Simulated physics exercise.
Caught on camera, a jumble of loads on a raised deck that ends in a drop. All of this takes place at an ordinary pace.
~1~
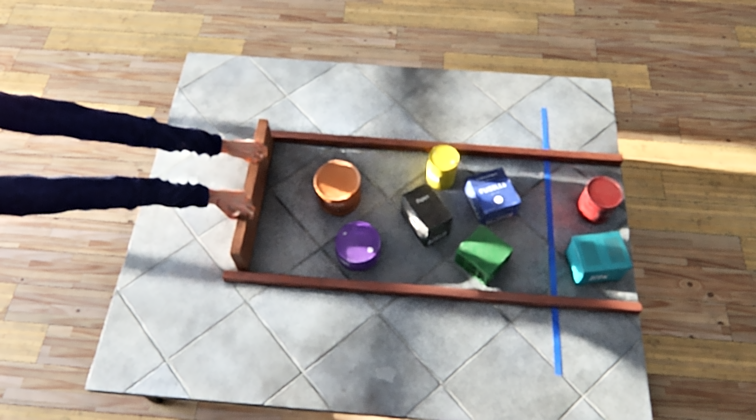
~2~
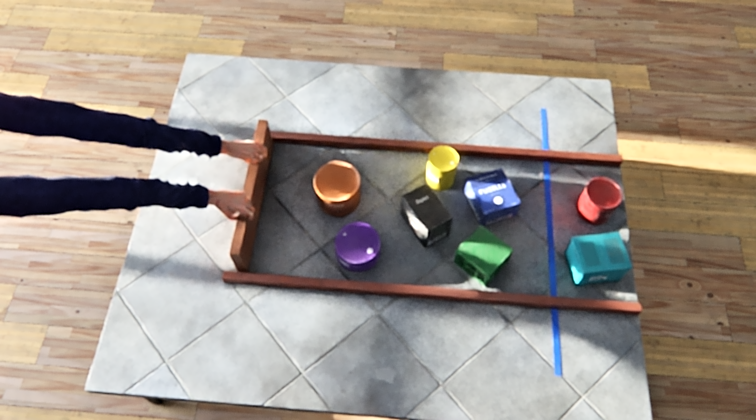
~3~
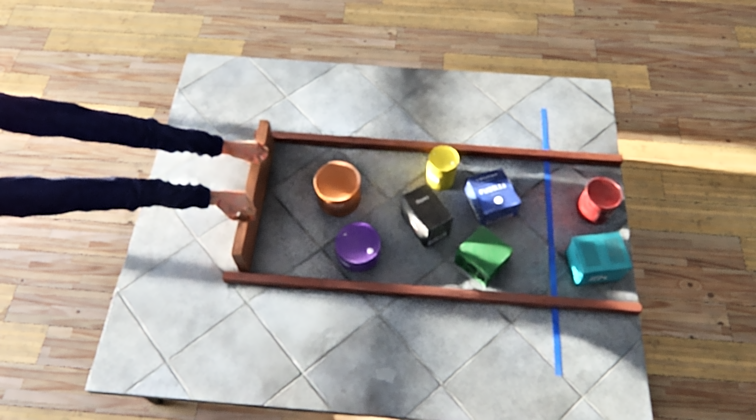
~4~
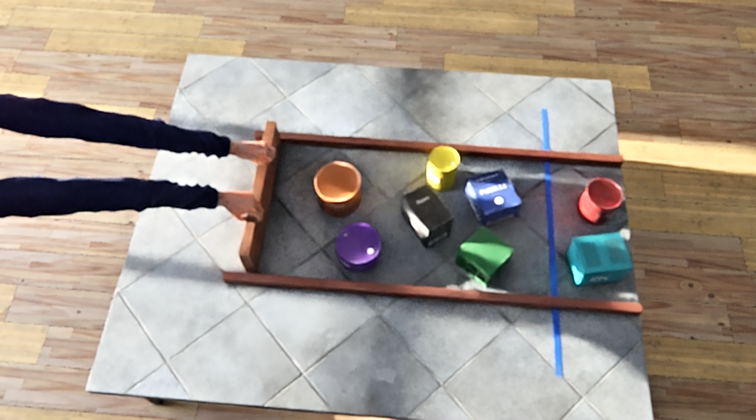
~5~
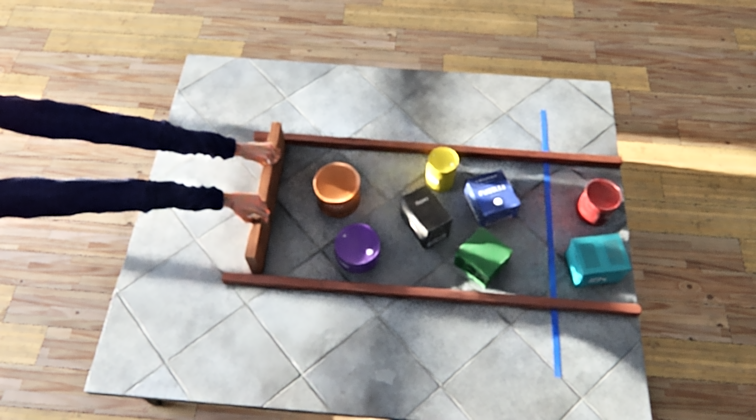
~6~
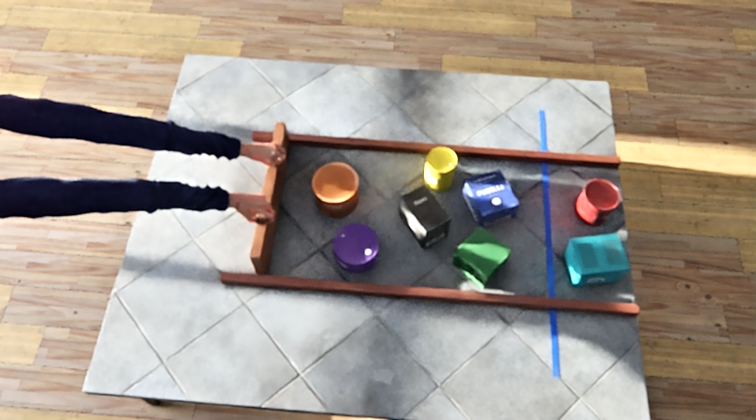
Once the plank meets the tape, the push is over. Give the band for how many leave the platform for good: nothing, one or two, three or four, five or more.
Fallen: One or two.
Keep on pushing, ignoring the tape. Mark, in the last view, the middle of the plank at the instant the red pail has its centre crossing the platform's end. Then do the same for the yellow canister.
When the red pail crosses, the middle is near (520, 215); when the yellow canister crosses, near (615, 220).
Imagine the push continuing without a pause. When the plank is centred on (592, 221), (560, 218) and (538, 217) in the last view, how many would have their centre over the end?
Going through the three positions, you'd get 5, 2 and 2.
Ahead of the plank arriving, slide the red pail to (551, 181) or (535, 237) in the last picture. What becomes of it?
It topples off, then keeps its place.
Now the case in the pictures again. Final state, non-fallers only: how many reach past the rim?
That would be 2.
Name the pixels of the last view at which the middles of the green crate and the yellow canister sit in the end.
In the last picture the green crate sits around (625, 279) and the yellow canister around (564, 168).
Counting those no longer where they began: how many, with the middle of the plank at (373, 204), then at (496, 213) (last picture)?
So 3, and at the other place 8.
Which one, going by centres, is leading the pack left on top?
The green crate is foremost.
Soon after, none off yet; red pail at rest near (597, 203); turquoise tote at rest near (595, 261); blue box at rest near (490, 198).
Then, none off yet; red pail at rest near (597, 203); turquoise tote at rest near (595, 261); blue box moved about its own width near (520, 196).
At rest, the number that fall off is one or two; fallen, turquoise tote and red pail.
